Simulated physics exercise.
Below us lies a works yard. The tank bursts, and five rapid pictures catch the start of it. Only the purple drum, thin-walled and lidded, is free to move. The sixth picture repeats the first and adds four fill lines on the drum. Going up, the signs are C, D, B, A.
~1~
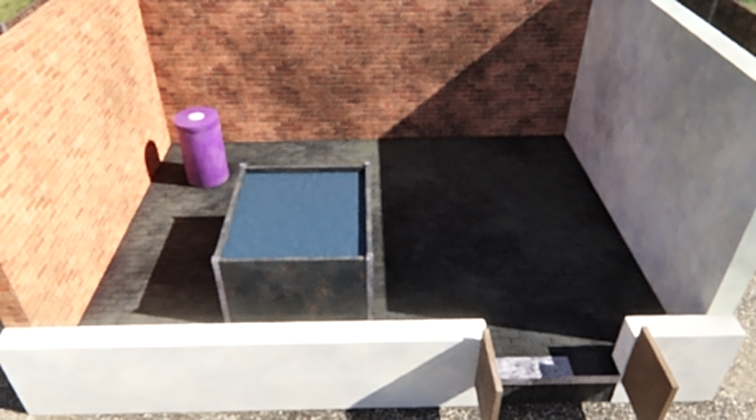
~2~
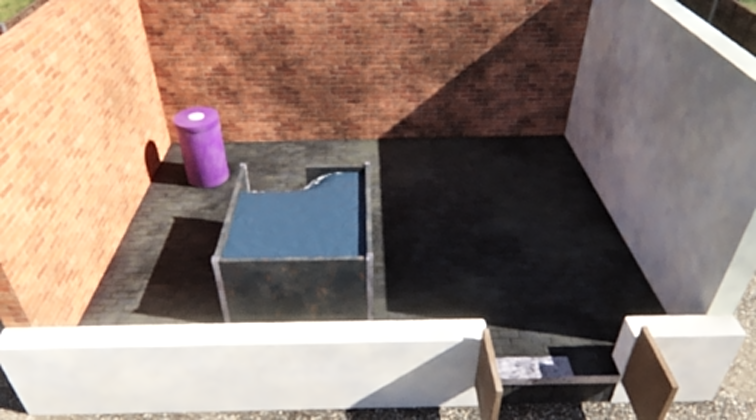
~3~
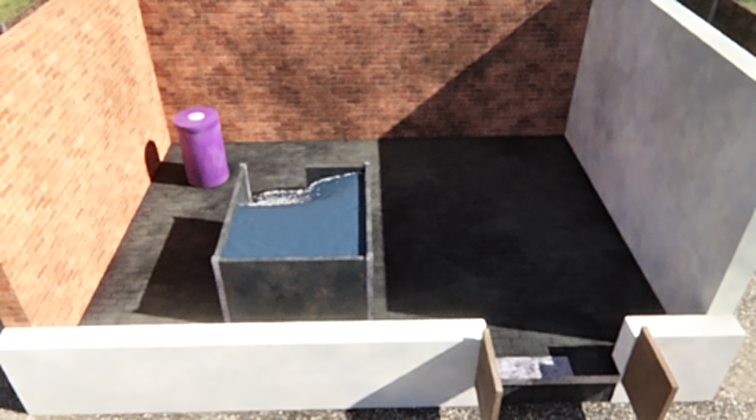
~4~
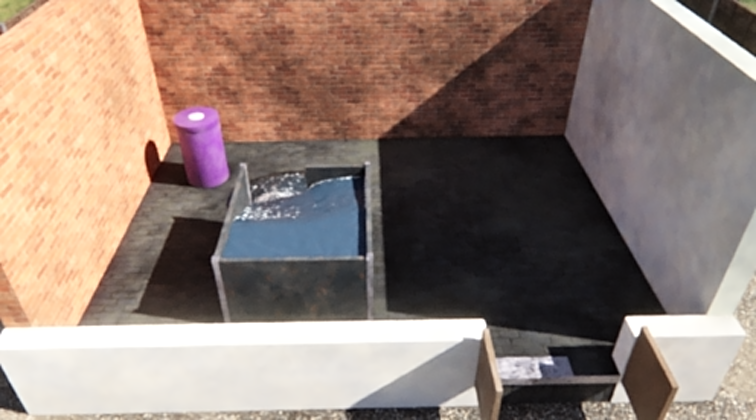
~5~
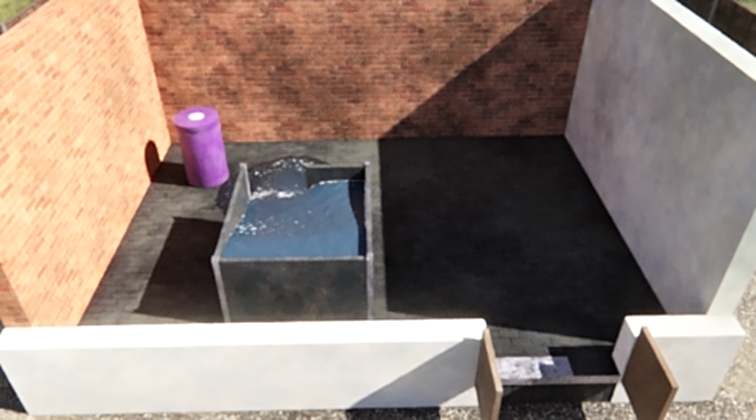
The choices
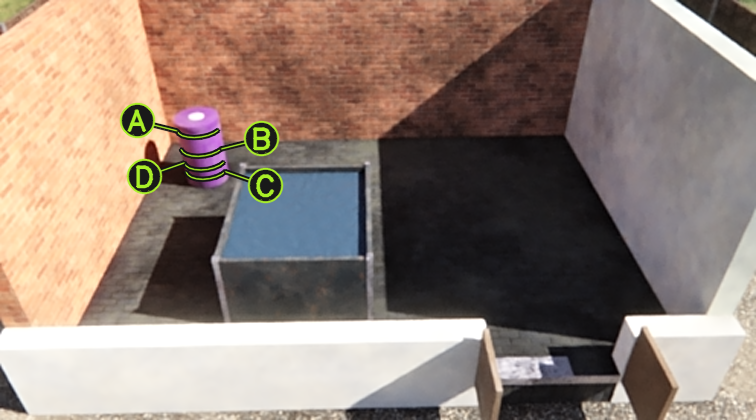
To begin with, a dark, open-topped tank stands full of still blue water in a walled yard, near a purple drum. The water's surface then drops along the back, foaming white, and water spreads onto the ground behind the tank towards the drum, which stays still.
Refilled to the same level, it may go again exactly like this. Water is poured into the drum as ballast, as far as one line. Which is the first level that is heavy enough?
D will do.
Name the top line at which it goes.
That is line C.
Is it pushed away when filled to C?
Yes, it does.
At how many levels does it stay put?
Three.
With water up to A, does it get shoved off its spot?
No.
In lime, A at (194, 137); B at (198, 156); C at (202, 179); D at (200, 170); from the bottom up C, D, B, A.
For line A, it does not move.
For line B, it does not move.
For line C, it is pushed about 3 times its own width away.
For line D, it shifts by a finger or two and stays.
